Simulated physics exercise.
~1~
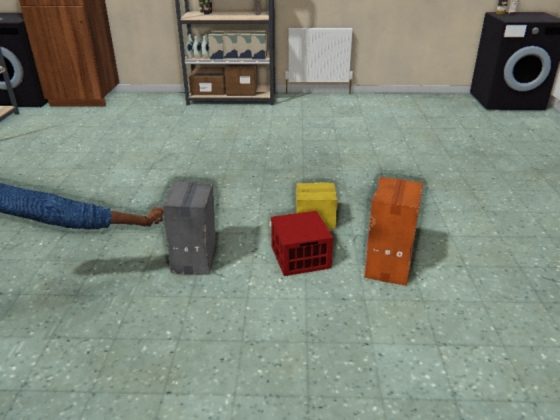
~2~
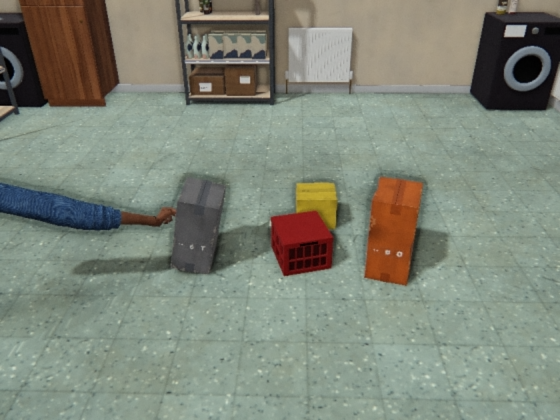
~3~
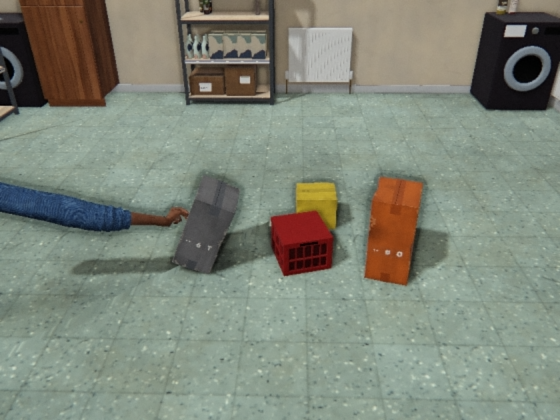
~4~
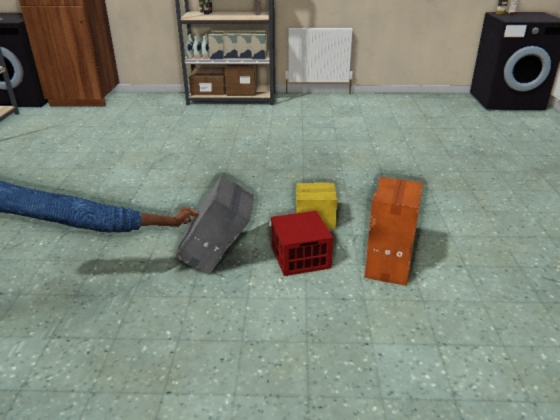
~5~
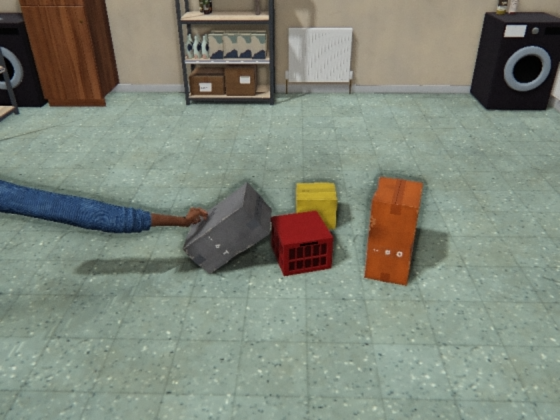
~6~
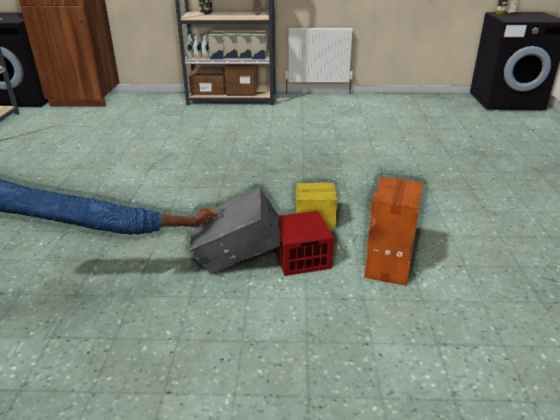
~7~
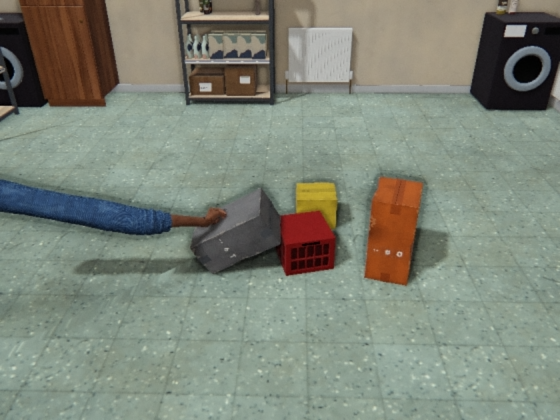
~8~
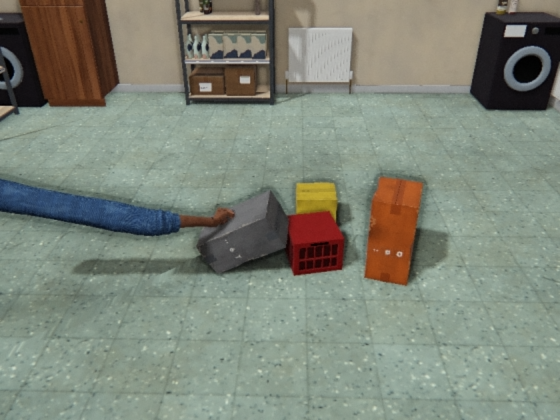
A hand reached in from the left and pushed a tall grey box until it tipped over to the right against a red crate, nudging the crate slightly along the floor, and it ended up leaning there while the yellow and orange boxes stayed put.
